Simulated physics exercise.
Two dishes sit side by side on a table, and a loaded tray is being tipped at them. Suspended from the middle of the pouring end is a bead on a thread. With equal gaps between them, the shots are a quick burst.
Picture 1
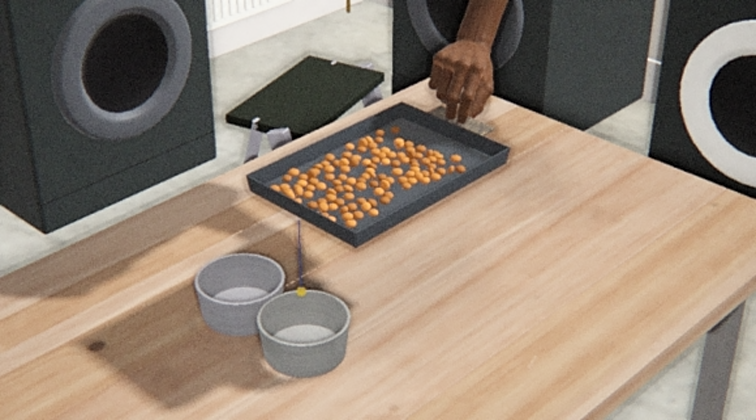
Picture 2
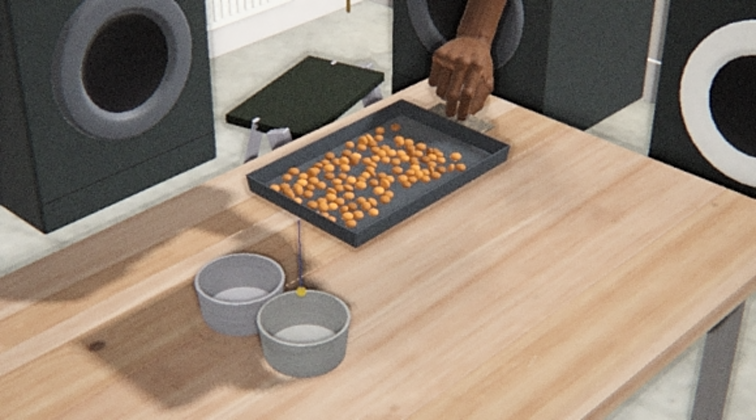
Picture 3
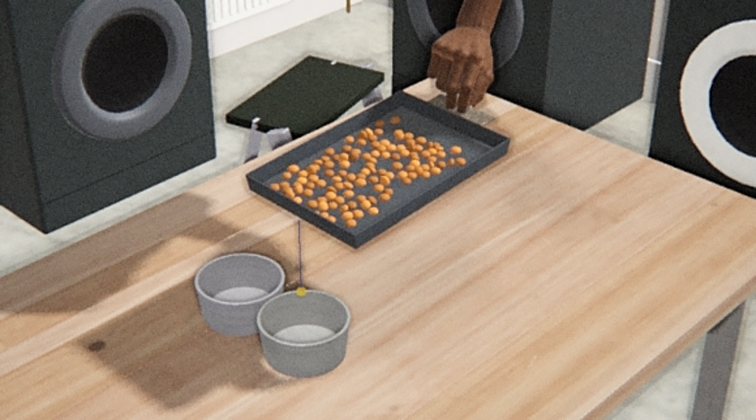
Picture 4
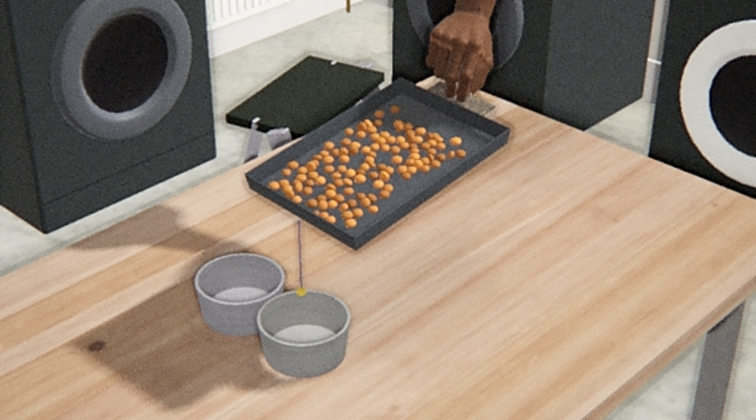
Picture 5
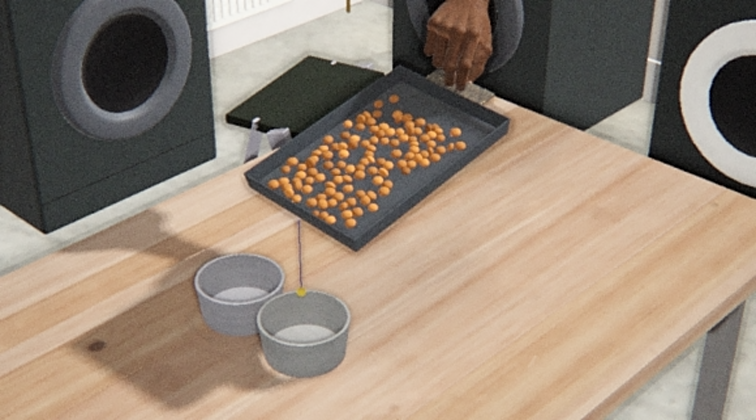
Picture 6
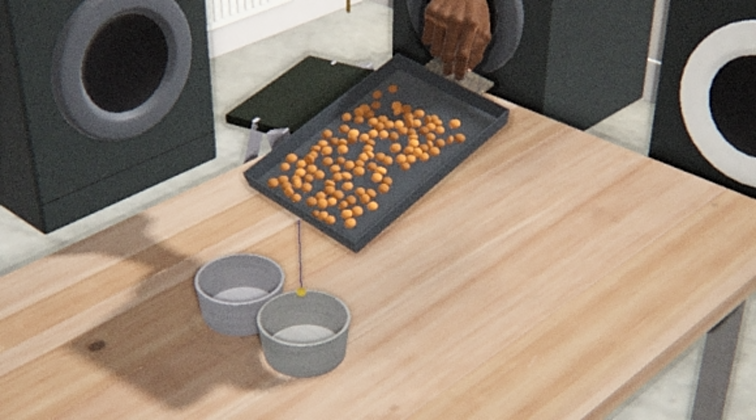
A hand slowly raises the far end of a dark tray holding small orange-brown pieces.
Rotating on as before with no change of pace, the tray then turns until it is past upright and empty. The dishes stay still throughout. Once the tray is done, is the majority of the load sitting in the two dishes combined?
No. Most of the load misses the dishes.
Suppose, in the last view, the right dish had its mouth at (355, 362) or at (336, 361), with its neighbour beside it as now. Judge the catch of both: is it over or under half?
At place one in excess of half; at place two in excess of half.
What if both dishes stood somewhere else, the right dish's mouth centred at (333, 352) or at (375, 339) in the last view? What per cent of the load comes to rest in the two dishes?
In order, 90 % and 50 %.
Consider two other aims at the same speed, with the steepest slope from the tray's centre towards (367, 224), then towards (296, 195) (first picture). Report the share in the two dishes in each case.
Around 30 per cent first, around 90 per cent next.
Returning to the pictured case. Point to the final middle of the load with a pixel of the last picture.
Somewhere around (321, 377) in the last picture.
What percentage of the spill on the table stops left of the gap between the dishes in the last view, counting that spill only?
About 10 per cent.
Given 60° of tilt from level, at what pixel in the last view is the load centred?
Around (335, 195).
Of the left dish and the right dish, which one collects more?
Of the two, the right-side one is the fuller.
Just after the last frame, tray tipped steeply; every one on the tray.
A moment on, tray tipped right over; roughly half on the tray; about a tenth in the right dish; roughly a quarter outside both; roughly a quarter in the air.
Further on, tray tipped past a quarter turn; roughly a third in the right dish; roughly two thirds outside both.
When it is over, tray tipped past a quarter turn; roughly a third in the right dish; not one in the left dish; roughly two thirds outside both.
